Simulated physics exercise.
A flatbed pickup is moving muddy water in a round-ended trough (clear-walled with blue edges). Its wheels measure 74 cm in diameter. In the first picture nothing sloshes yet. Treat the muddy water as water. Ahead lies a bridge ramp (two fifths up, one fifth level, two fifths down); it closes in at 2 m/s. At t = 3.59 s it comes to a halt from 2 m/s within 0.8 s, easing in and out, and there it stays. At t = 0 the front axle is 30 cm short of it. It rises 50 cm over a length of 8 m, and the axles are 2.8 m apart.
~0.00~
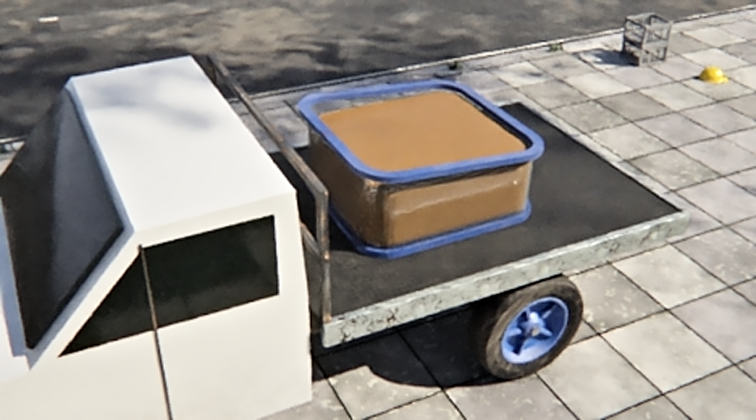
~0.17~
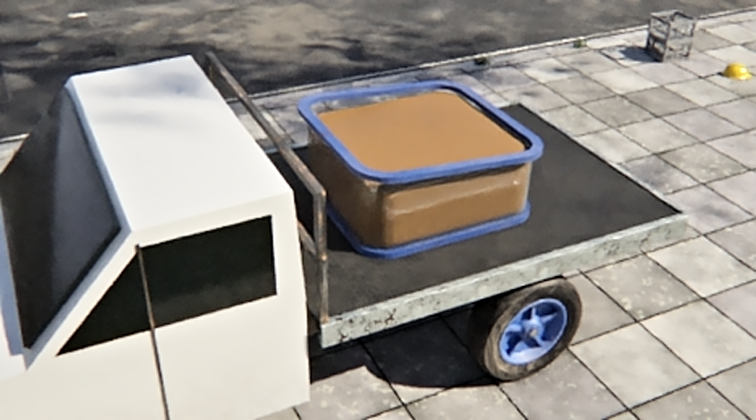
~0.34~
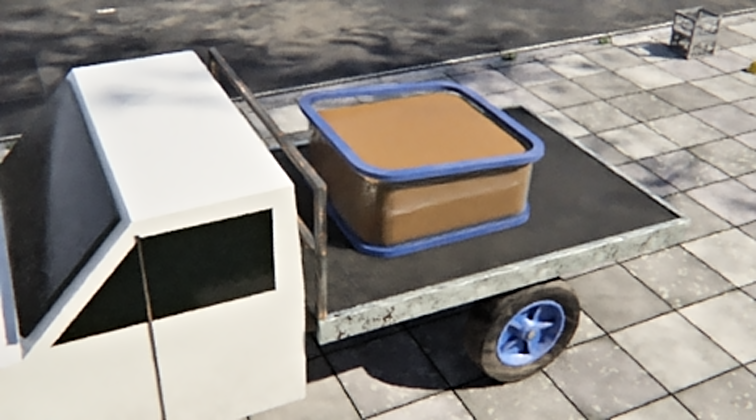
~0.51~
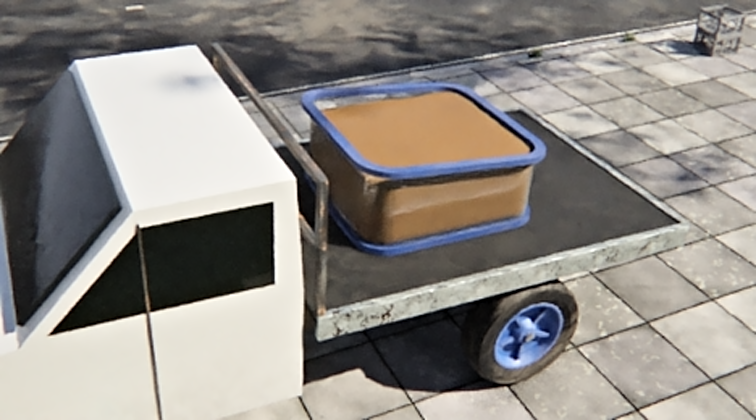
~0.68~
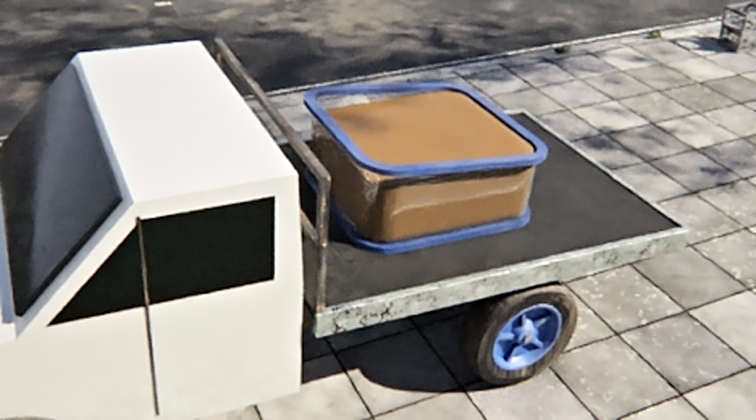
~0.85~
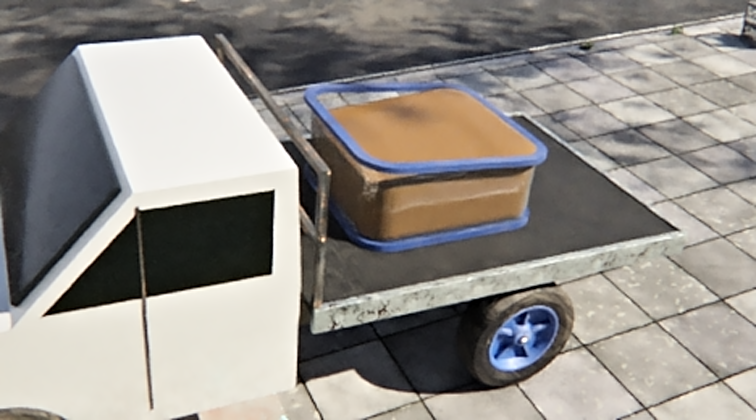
A white flatbed pickup carries a blue-edged tub of muddy water left across the paving.
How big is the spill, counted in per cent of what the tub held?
Some 27 per cent goes overboard.
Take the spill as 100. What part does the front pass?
Some 80 per cent of it.
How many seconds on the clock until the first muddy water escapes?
At about 1.4 s.
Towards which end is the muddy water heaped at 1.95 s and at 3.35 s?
Towards the back, then the front.
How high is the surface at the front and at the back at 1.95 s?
About 30 cm in front and 44 cm behind.
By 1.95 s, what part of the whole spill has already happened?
About 10 per cent.
By 1.95 s front 30 cm, middle 38 cm, back 43 cm above the floor; the loss stands at 3 per cent, over the back.
By 3.35 s front 41 cm, middle 36 cm, back 31 cm above the floor; the loss stands at 6 per cent, over the back.
By 4.95 s front 28 cm, middle 26 cm, back 44 cm above the floor; the loss stands at 23 per cent, mostly over the front, some over the back.
By 7.38 s the loss stands at 27 per cent, mostly over the front, some over the back, 114 of 424 litres.
